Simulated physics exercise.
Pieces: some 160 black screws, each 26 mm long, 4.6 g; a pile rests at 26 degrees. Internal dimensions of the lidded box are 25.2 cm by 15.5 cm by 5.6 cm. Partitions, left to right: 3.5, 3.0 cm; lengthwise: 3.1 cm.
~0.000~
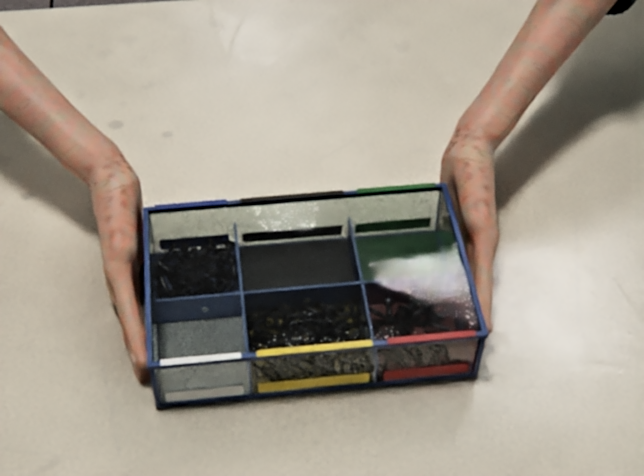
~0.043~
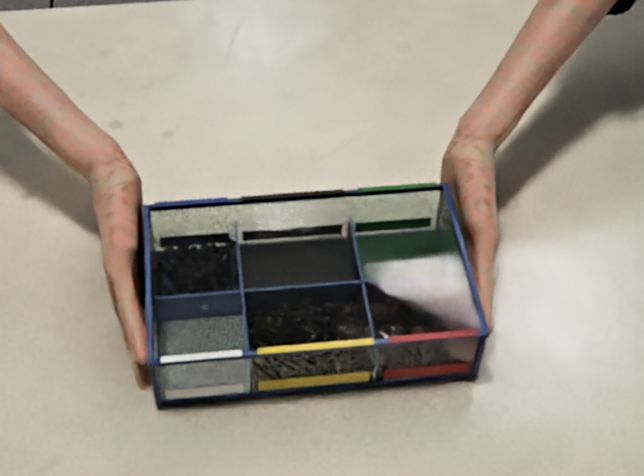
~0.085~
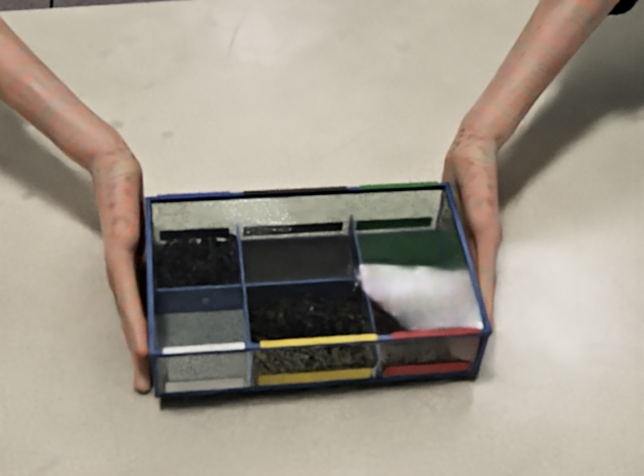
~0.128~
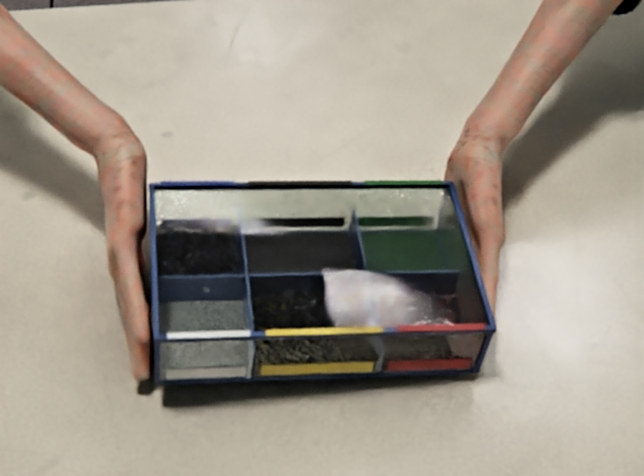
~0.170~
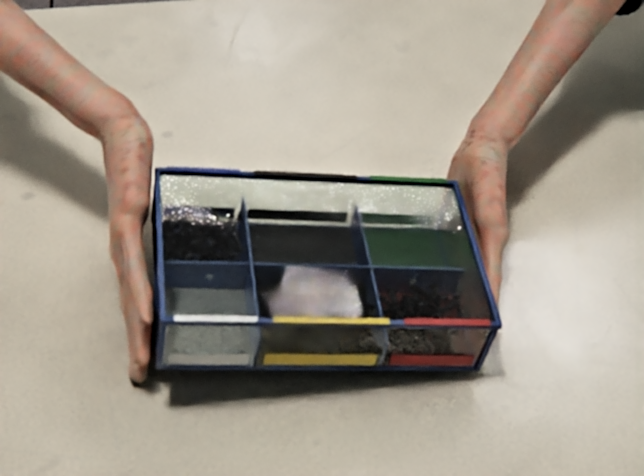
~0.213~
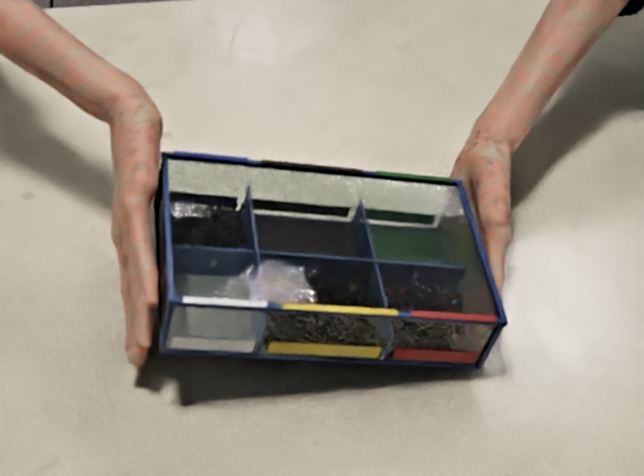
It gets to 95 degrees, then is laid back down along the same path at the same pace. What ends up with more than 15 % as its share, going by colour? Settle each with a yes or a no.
For red, yes; for blue, no; for green, yes; for yellow, no; for white, no; for black, no.
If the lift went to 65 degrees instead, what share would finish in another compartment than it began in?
10 %.
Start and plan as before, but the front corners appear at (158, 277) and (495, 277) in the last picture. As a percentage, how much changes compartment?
Then about 55 per cent.
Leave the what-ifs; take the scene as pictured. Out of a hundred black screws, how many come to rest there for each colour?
Final shares: Red 45 %; blue 10 %; green 35 %; yellow 5 %; white 0 %; black 5 %.
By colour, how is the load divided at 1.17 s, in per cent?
Red = 35, blue = 25, green = 5, yellow = 30, white = 0, black = 5 (per cent).
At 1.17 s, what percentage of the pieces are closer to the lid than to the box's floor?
60 per cent, give or take.
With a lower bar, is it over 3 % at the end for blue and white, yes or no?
Checking blue: It clears; checking white: It falls short.
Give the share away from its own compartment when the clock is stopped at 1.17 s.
About 25 %.
Then, at 1.17 s, tilt 95 degrees; red 35 %, blue 25 %, green 5 %, yellow 30 %, black 5 %.
After 1.80 s, tilt 43 degrees; red 45 %, blue 10 %, green 35 %, yellow 5 %, black 5 %.
After 2.48 s, tilt 0 degrees; red 45 %, blue 10 %, green 35 %, yellow 5 %, black 5 %.
At rest (3.0 s), red 45 %, blue 10 %, green 35 %, yellow 5 %, white 0 %, black 5 %.
